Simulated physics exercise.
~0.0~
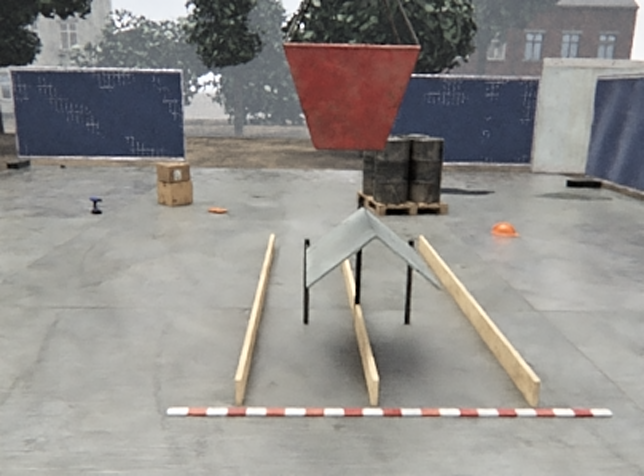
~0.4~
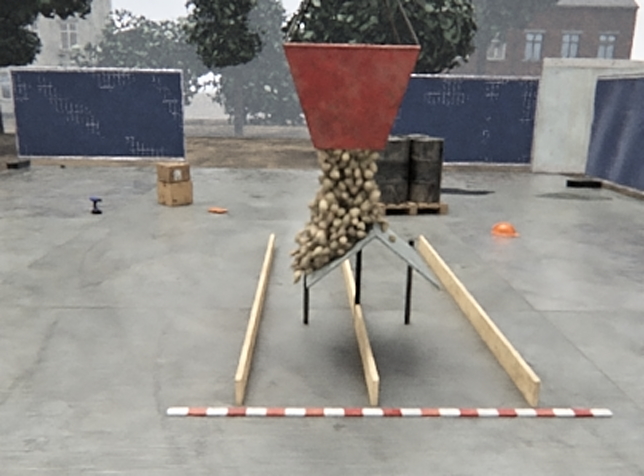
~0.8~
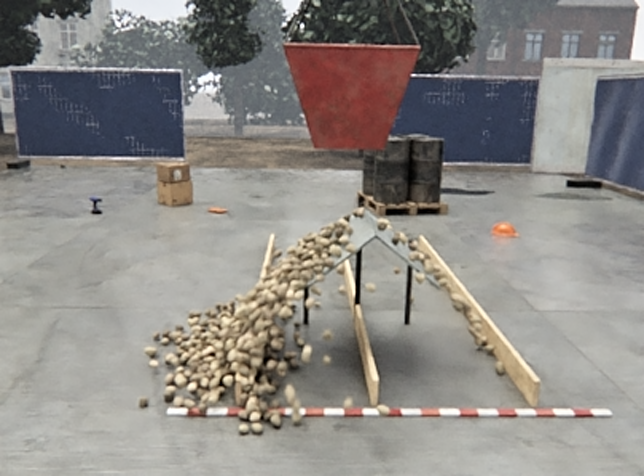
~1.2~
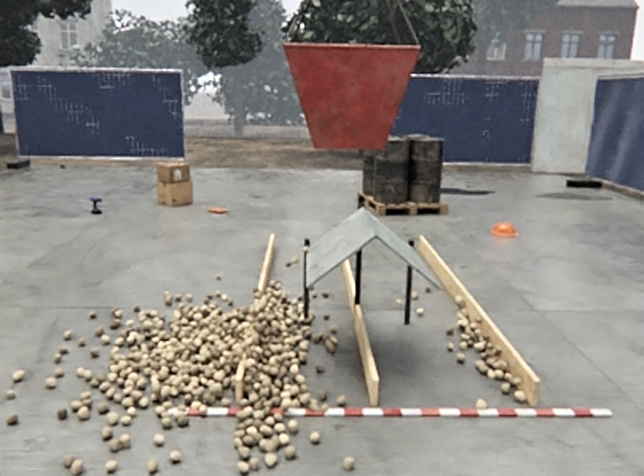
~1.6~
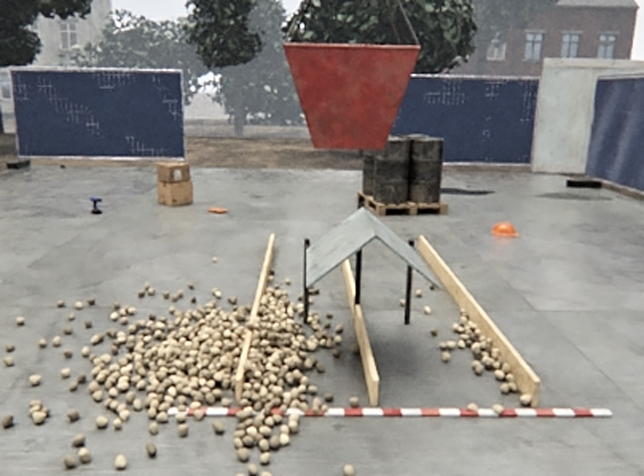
In a paved yard, a hanging red skip dropped round stones onto a peaked steel roof, and most slid down its left side, spilling over the left plank and scattering across the ground, while a small group settled beside the right plank.
